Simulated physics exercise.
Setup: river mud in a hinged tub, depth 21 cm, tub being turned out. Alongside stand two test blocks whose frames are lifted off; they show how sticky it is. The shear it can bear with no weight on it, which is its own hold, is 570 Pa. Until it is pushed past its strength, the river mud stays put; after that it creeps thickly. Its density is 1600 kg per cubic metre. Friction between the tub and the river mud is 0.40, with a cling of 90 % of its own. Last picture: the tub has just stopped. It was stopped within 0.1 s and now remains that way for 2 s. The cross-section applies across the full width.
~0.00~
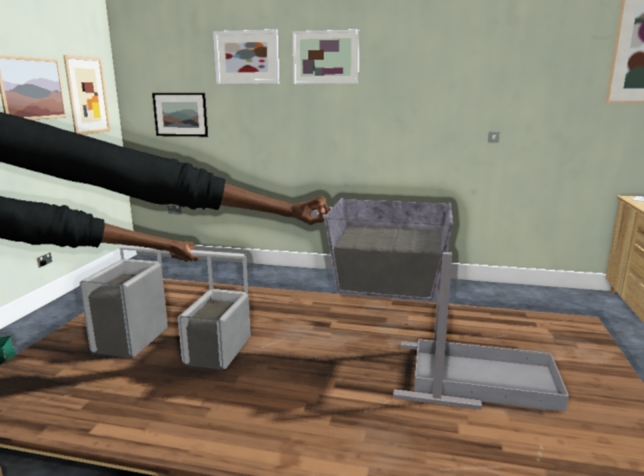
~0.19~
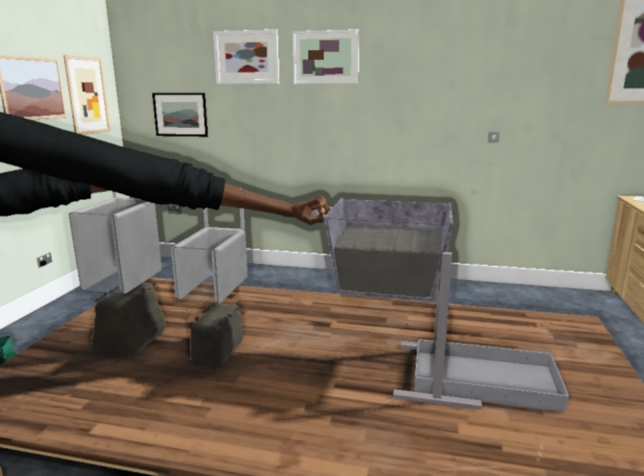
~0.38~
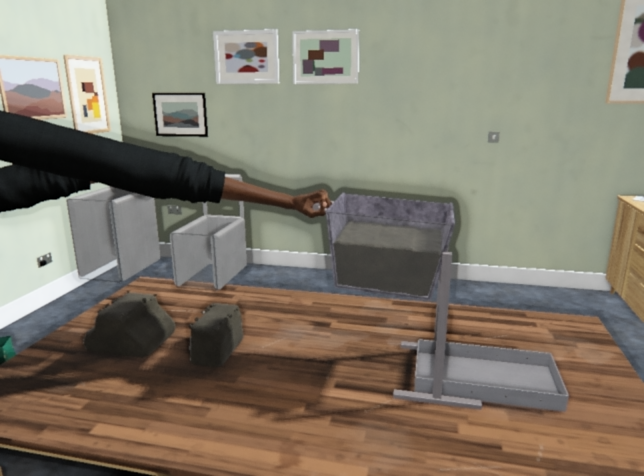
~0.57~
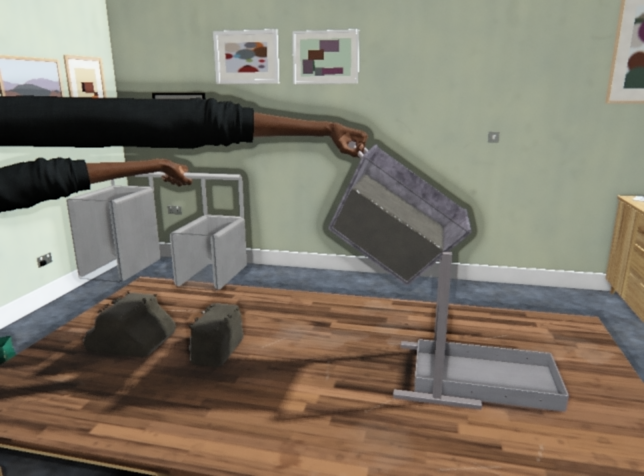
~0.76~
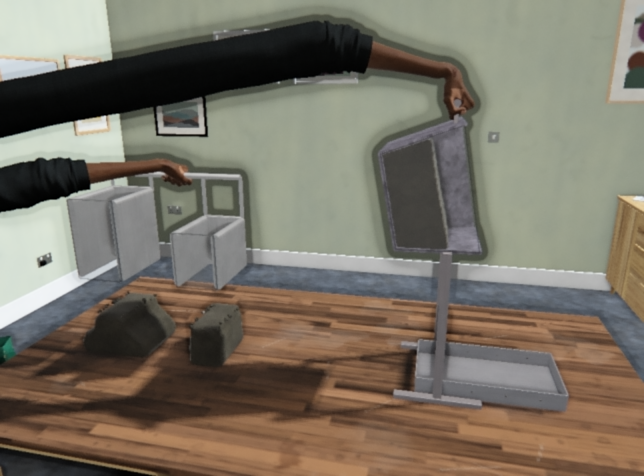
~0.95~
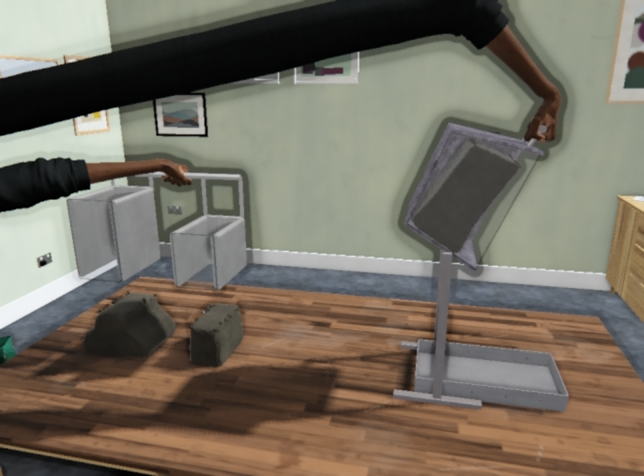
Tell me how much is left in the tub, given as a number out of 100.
It should be close to 0 out of 100.
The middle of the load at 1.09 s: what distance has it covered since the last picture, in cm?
Shift: Some 15 cm.
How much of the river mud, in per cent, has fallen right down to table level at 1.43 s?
About 100 per cent.
After 1.09 s, the tub is at 112 degrees and holds 41 %.
After 1.26 s, the tub is at 112 degrees and holds 0 %.
After 1.43 s, the tub is at 112 degrees and holds 0 %.
After 1.60 s, the tub is at 112 degrees and holds 0 %.
After 2.95 s, at the end, the tub is at 112 degrees and holds 0 %.
